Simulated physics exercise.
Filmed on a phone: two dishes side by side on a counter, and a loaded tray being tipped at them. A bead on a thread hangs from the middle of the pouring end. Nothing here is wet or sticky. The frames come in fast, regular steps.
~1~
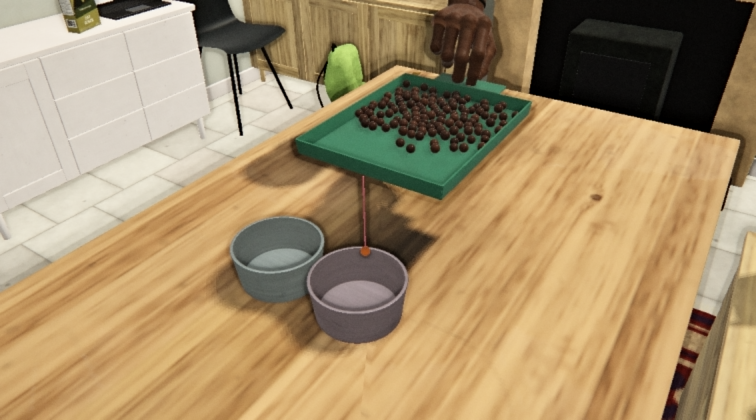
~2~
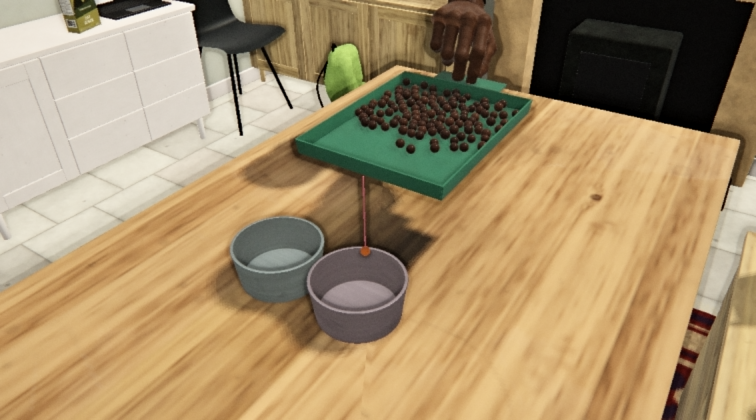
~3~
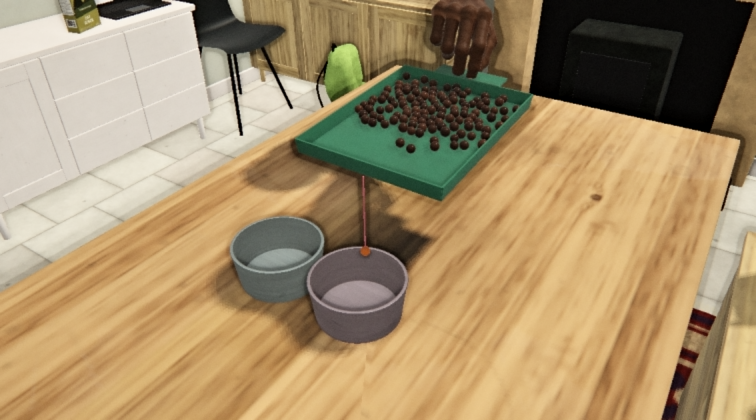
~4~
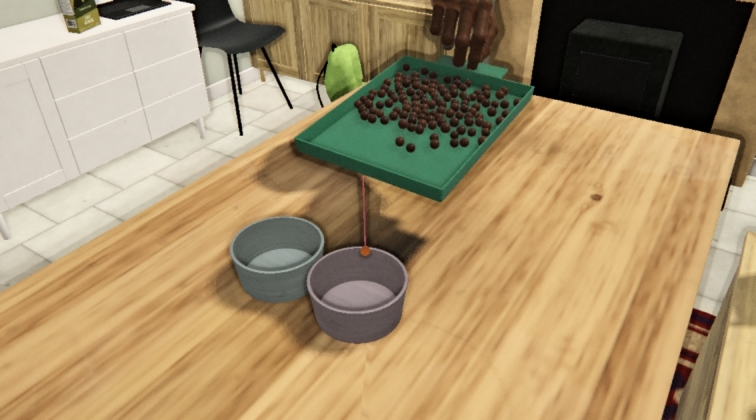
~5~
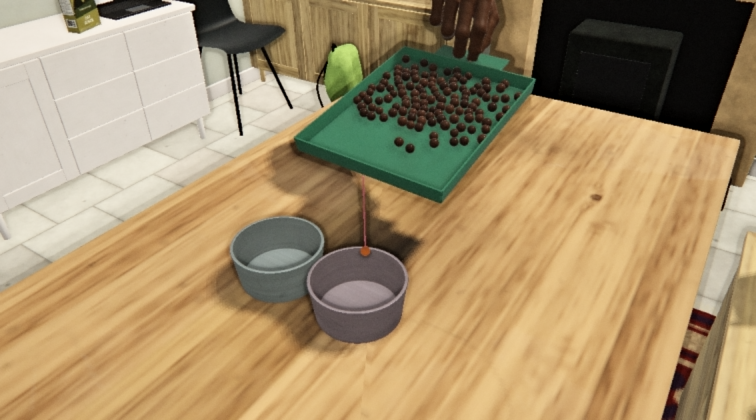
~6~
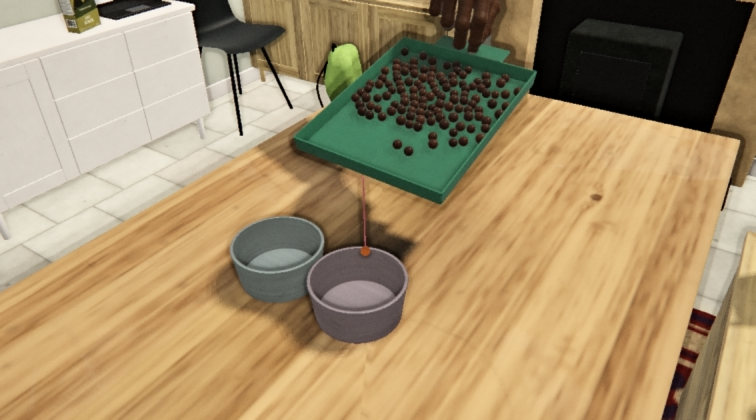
A hand gradually raises the far end of a green tray of brown balls.
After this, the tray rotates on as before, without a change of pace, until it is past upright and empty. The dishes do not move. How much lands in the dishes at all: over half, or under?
Caught overall: Under half.
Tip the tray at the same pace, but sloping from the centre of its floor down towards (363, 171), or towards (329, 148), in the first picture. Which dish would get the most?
First the right-hand dish, then the left-hand dish.
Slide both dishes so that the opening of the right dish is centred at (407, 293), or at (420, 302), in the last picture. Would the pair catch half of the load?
The first try: Over half. The second: The larger part.
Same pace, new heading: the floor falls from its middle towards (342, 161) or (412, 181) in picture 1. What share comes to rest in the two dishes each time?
The first gives 90 %, the second 10 %.
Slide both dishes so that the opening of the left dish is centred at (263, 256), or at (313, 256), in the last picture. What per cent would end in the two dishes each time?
Roughly 30 per cent, and 90 per cent.
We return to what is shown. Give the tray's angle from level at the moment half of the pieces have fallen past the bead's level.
Near 95 degrees.
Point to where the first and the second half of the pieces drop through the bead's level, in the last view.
The first part at (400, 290); the rest at (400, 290).
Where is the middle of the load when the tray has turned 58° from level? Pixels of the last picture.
Near (403, 158).
Soon, tray tipped steeply; nearly all on the tray; a stray few in the right dish; a small part outside both; a stray few in the air.
A while on, tray tipped right over; about a quarter on the tray; a small part in the right dish; about a third outside both; about a quarter in the air.
Towards the end, tray tipped past a quarter turn; about a quarter in the right dish; about two thirds outside both.
Finally, tray tipped past a quarter turn; about a quarter in the right dish; none in the left dish; about two thirds outside both.
